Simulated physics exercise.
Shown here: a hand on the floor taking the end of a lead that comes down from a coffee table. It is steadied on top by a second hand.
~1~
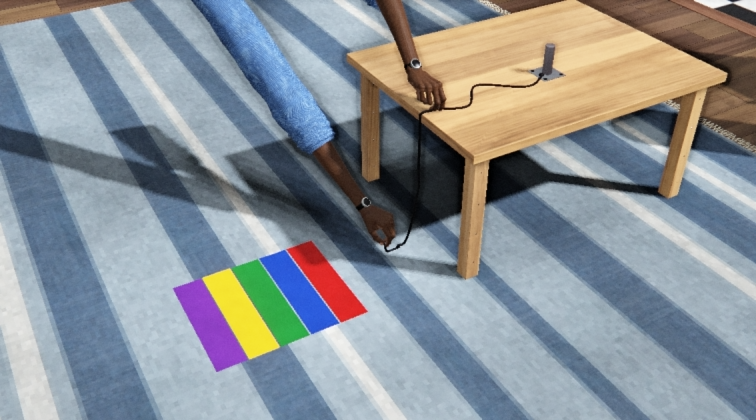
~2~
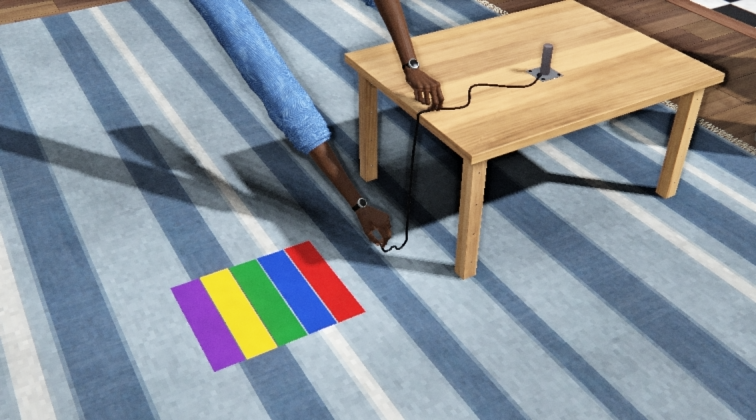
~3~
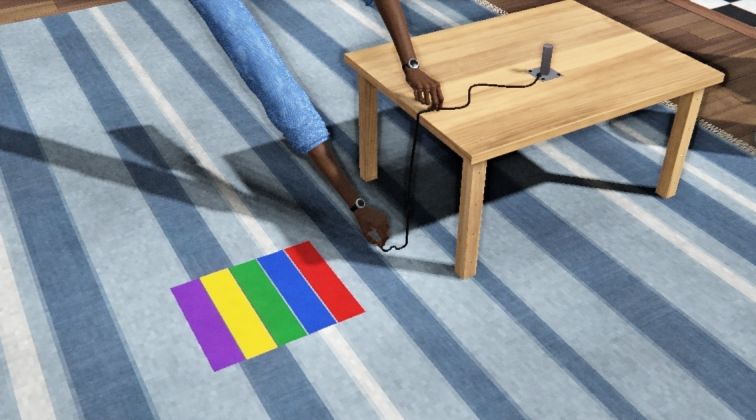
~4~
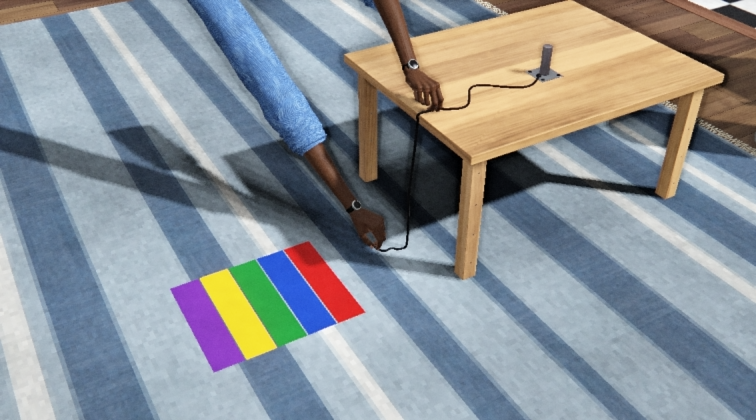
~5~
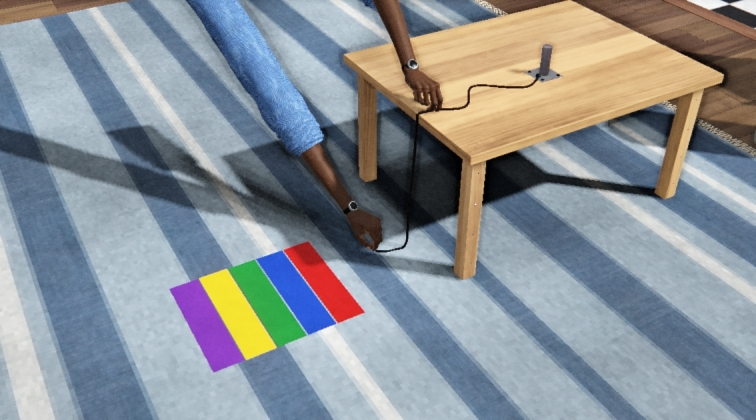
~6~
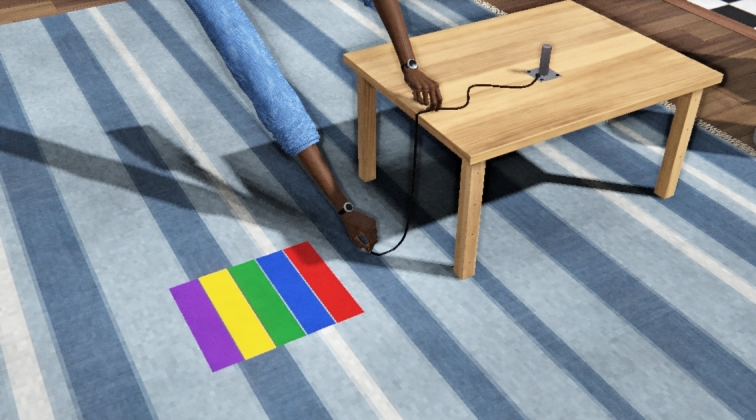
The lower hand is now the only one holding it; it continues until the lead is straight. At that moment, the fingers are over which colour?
Over the green one.
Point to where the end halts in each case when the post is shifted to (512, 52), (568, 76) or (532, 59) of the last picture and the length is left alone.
The places come out near (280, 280), (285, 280) and (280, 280).
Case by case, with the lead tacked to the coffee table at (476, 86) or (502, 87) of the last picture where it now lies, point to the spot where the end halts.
(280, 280) and (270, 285).
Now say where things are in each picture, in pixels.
In the first picture, end (385, 244); red (344, 303); blue (315, 314); green (286, 326); yellow (255, 338); purple (224, 350).
In the second picture, end (381, 245); lead through (531, 85) (474, 86) (453, 109) (415, 138) (410, 189) (407, 236).
In the third picture, end (379, 245).
In the fourth picture, end (375, 247); lead through (530, 86) (473, 86) (453, 109) (416, 138) (409, 189) (407, 236).
In the fifth picture, end (372, 248).
In the sixth picture, end (367, 249); lead through (529, 86) (472, 86) (452, 109) (416, 137) (413, 188) (404, 236).
Soon after, end near (306, 271); over red.
After that, end near (278, 282); over blue.
At the stop, end near (261, 287); over green. It gets as far as the green strip.
